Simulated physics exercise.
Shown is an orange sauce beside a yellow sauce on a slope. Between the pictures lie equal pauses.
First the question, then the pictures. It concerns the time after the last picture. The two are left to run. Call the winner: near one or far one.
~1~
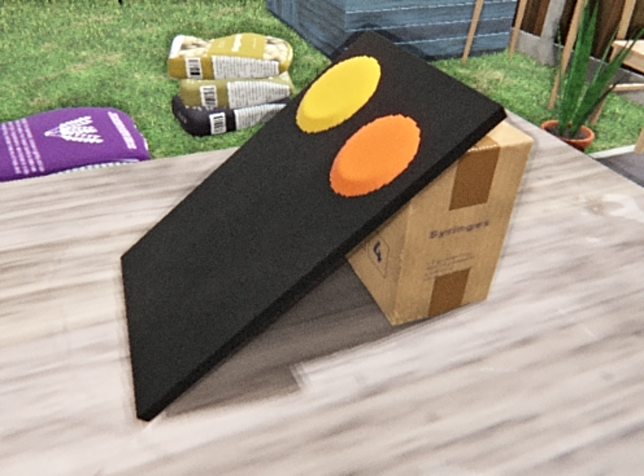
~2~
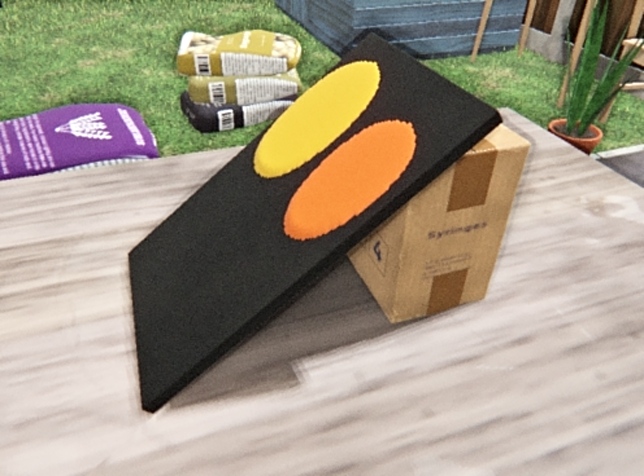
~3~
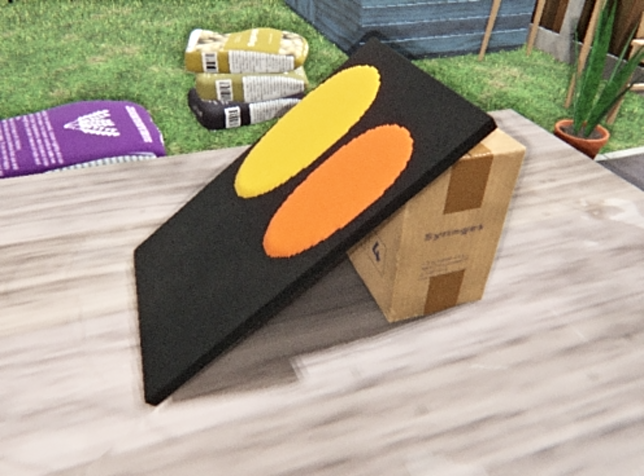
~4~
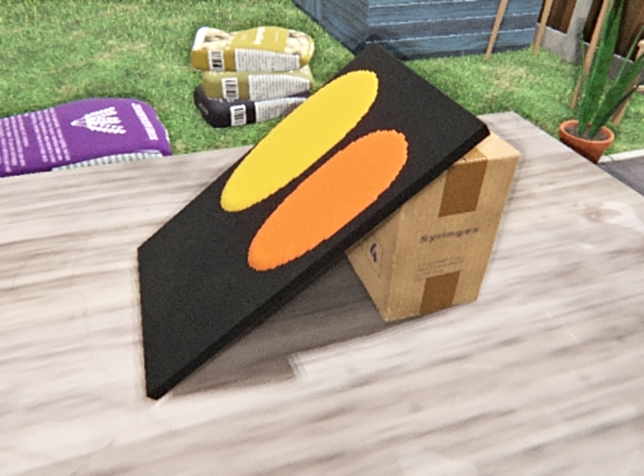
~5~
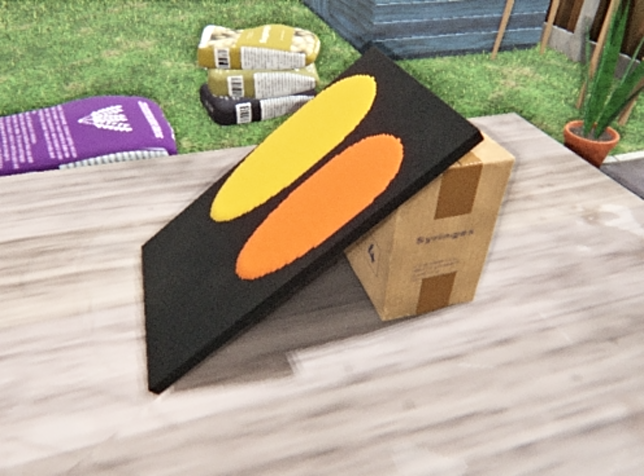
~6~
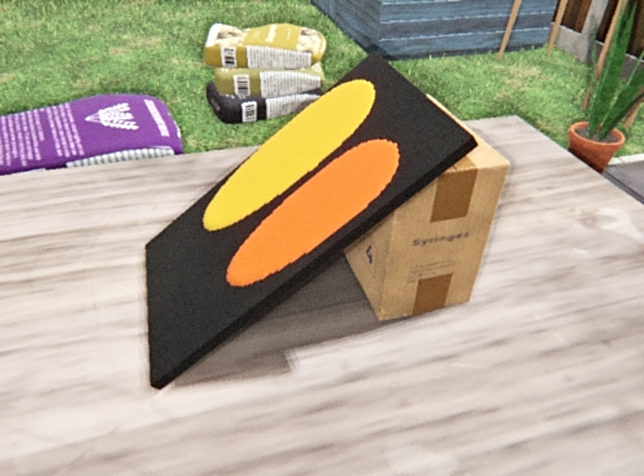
Far.
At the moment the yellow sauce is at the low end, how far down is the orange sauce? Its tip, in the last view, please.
(176, 318).
Soon after, the orange sauce is three quarters of the way down; the yellow sauce is three quarters of the way down.
Later, the orange sauce is three quarters of the way down; the yellow sauce is close to the edge.
In the end, the orange sauce is close to the edge; the yellow sauce is at the low edge.
